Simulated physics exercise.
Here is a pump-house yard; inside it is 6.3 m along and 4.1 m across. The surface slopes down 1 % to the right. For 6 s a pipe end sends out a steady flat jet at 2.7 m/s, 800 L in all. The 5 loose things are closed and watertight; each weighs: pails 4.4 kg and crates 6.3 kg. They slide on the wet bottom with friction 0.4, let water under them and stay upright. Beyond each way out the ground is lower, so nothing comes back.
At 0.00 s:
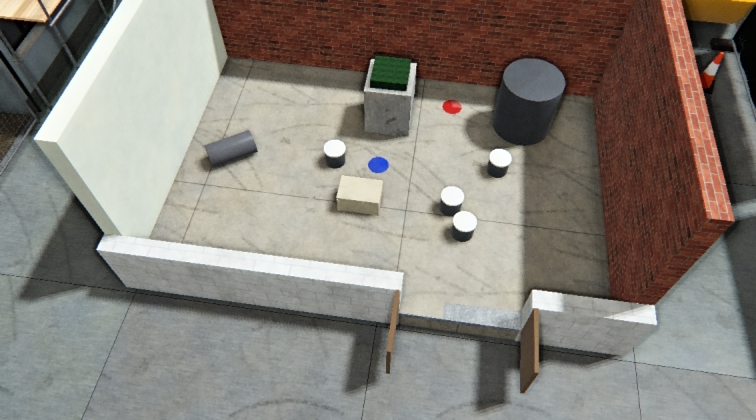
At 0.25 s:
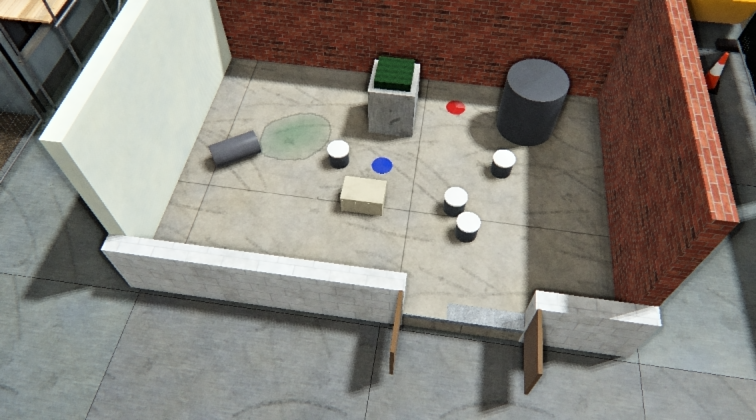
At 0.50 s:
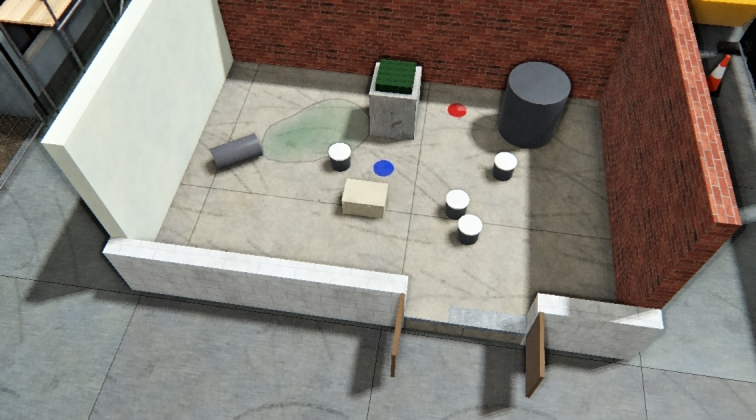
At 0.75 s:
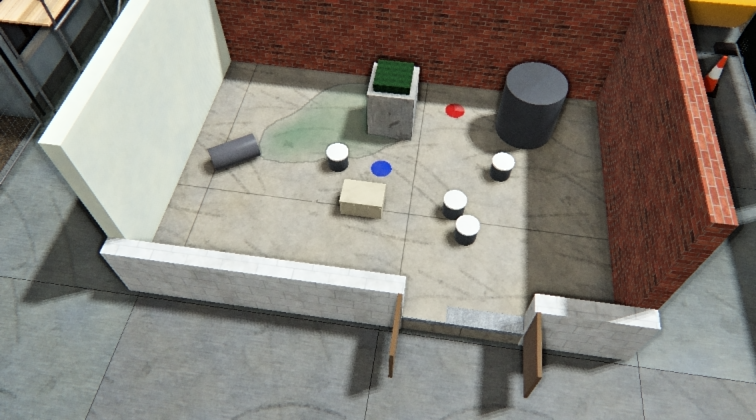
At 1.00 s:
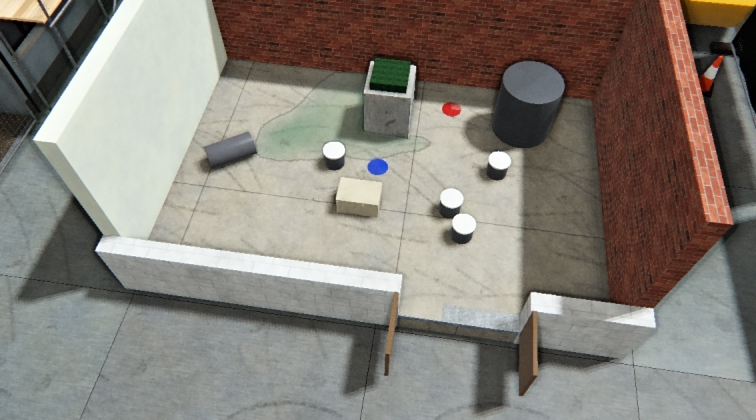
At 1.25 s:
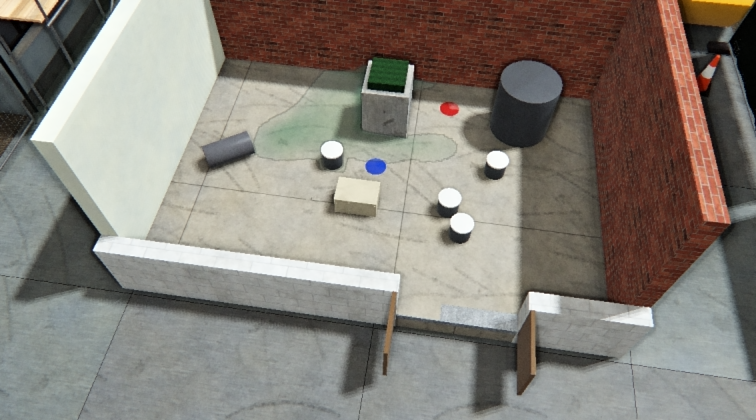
A thin, pale green sheet of water spreads across the concrete floor of a walled yard, seen from high above the low white front wall with its open gateway. Brick walls, a dark tank, a grass-topped block, white-topped pails, a tan crate and red and blue patches surround it. Starting beside the grey pipe at left, the water creeps rightward past the block while the objects stay put and the camera sways slightly.
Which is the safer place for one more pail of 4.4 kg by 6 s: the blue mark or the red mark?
On the blue patch.
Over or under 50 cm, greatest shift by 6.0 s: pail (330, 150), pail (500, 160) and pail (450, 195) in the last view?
In that order: Short of it, over, less.
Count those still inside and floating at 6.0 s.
At that moment 1.
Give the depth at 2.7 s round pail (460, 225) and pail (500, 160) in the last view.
Roughly 0 and 3 cm.
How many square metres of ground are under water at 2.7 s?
Roughly 9.0 m2.
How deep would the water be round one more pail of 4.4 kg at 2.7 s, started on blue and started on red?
About 1 cm and 3 cm.
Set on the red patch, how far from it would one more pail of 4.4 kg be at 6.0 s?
About 300 cm.
After 1.8 s on blue it would be 0 cm off in 0 cm of water; on red it would be 0 cm off in 1 cm of water.
After 2.7 s on blue it would be 0 cm off in 1 cm of water; on red it would be 32 cm off in 3 cm of water.
After 4.2 s on blue it would be 0 cm off in 1 cm of water; on red it would be 125 cm off in 6 cm of water.
After 6.0 s on blue it would be 0 cm off in 1 cm of water; on red it would be 281 cm off in 5 cm of water.
